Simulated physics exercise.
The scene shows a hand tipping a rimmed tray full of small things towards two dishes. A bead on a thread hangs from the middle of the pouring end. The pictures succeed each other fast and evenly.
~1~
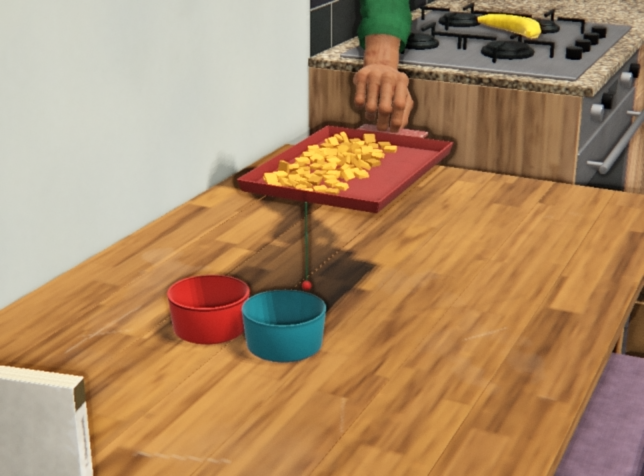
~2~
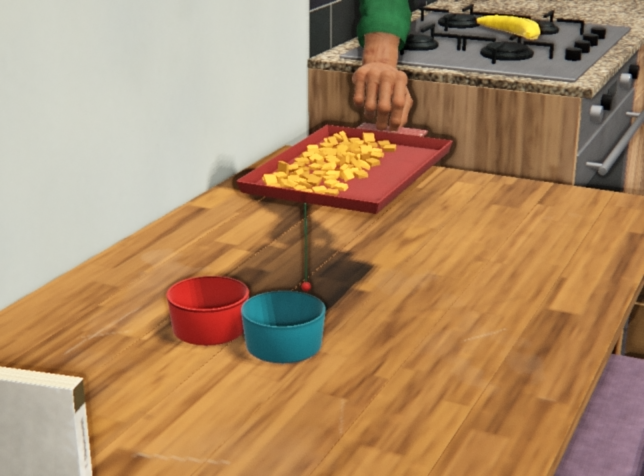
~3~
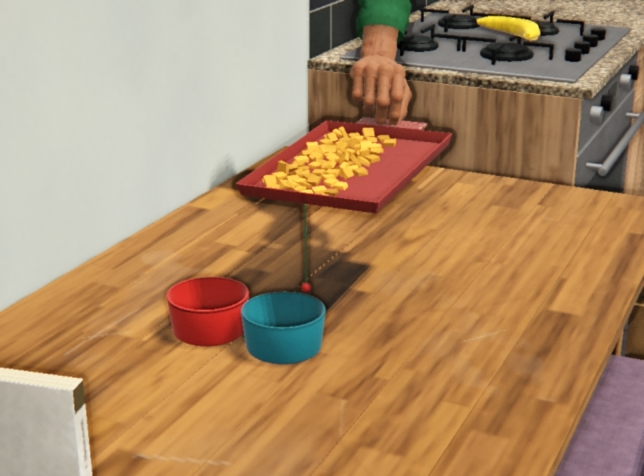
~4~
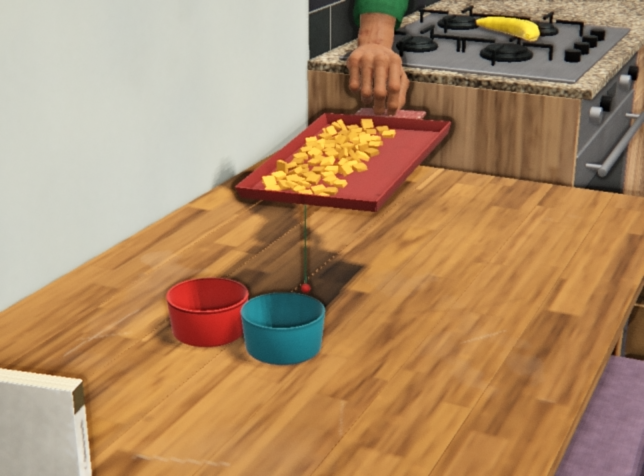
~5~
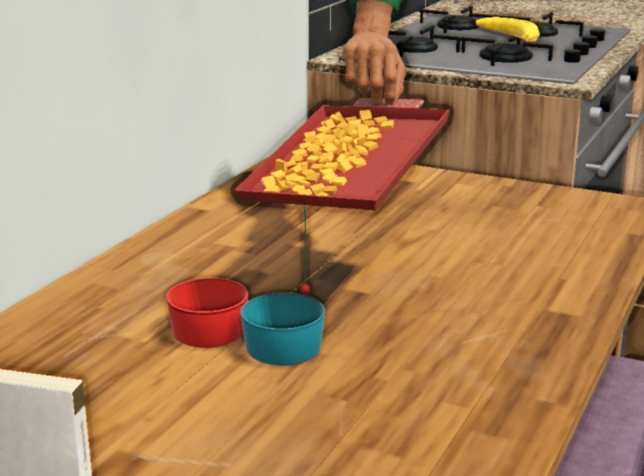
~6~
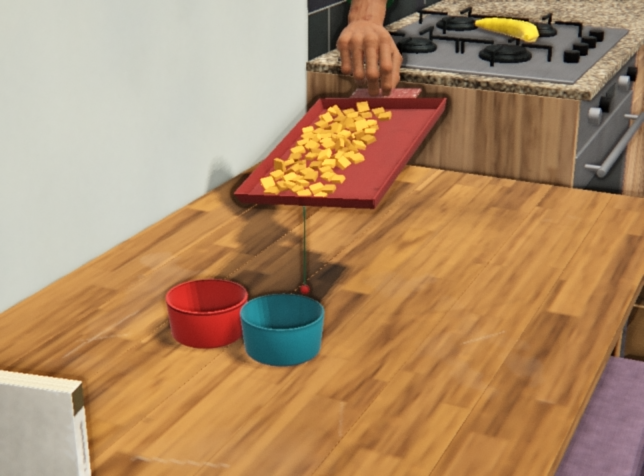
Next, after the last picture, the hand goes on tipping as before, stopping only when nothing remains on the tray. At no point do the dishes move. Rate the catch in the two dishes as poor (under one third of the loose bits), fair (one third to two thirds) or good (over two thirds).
Good.
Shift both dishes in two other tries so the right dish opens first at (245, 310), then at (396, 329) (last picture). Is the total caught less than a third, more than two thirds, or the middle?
Try one: The middle third. Try two: Under a third.
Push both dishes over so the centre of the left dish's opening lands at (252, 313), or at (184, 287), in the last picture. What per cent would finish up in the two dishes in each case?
It comes to near 40 per cent the first time and near 80 per cent the second time.
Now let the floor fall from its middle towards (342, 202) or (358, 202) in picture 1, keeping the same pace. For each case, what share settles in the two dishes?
30 % and 10 %, roughly.
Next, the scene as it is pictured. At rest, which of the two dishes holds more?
Result: The one at left wins.
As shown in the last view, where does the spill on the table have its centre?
At about (266, 321).
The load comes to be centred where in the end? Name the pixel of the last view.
Near pixel (227, 328).
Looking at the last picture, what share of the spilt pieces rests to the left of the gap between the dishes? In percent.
Left share: Close to 20 %.
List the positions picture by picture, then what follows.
Corners of the pouring end at (242, 179) and (377, 200), level; middle of the load at (334, 162), small crackers; left dish at (188, 323); right dish at (265, 340); bead on its thread at (307, 286), in the first frame.
Corners of the pouring end at (241, 180) and (376, 201), level; middle of the load at (334, 162), in the second frame.
Corners of the pouring end at (241, 183) and (376, 201), tipped barely, lowest at the left corner; middle of the load at (334, 159), in the third frame.
Corners of the pouring end at (240, 186) and (375, 199), tipped a little, lowest at the left corner; middle of the load at (333, 155), in the fourth frame.
Corners of the pouring end at (239, 189) and (374, 198), tipped a little, lowest at the left corner; middle of the load at (331, 150), in the fifth frame.
Corners of the pouring end at (238, 192) and (372, 197), tipped clearly, lowest at the left corner; middle of the load at (330, 146); left dish at (186, 327); right dish at (263, 344), in the sixth frame.
Soon after the last picture, tray tipped steeply; all on the tray.
A little later, tray tipped right over; a small part on the tray; about a quarter in the right dish; about half in the left dish; a small part outside both; a small part in the air.
Later still, tray tipped past a quarter turn; about a quarter in the right dish; about half in the left dish; about a quarter outside both.
At rest, tray tipped past a quarter turn; about a quarter in the right dish; about half in the left dish; about a quarter outside both.
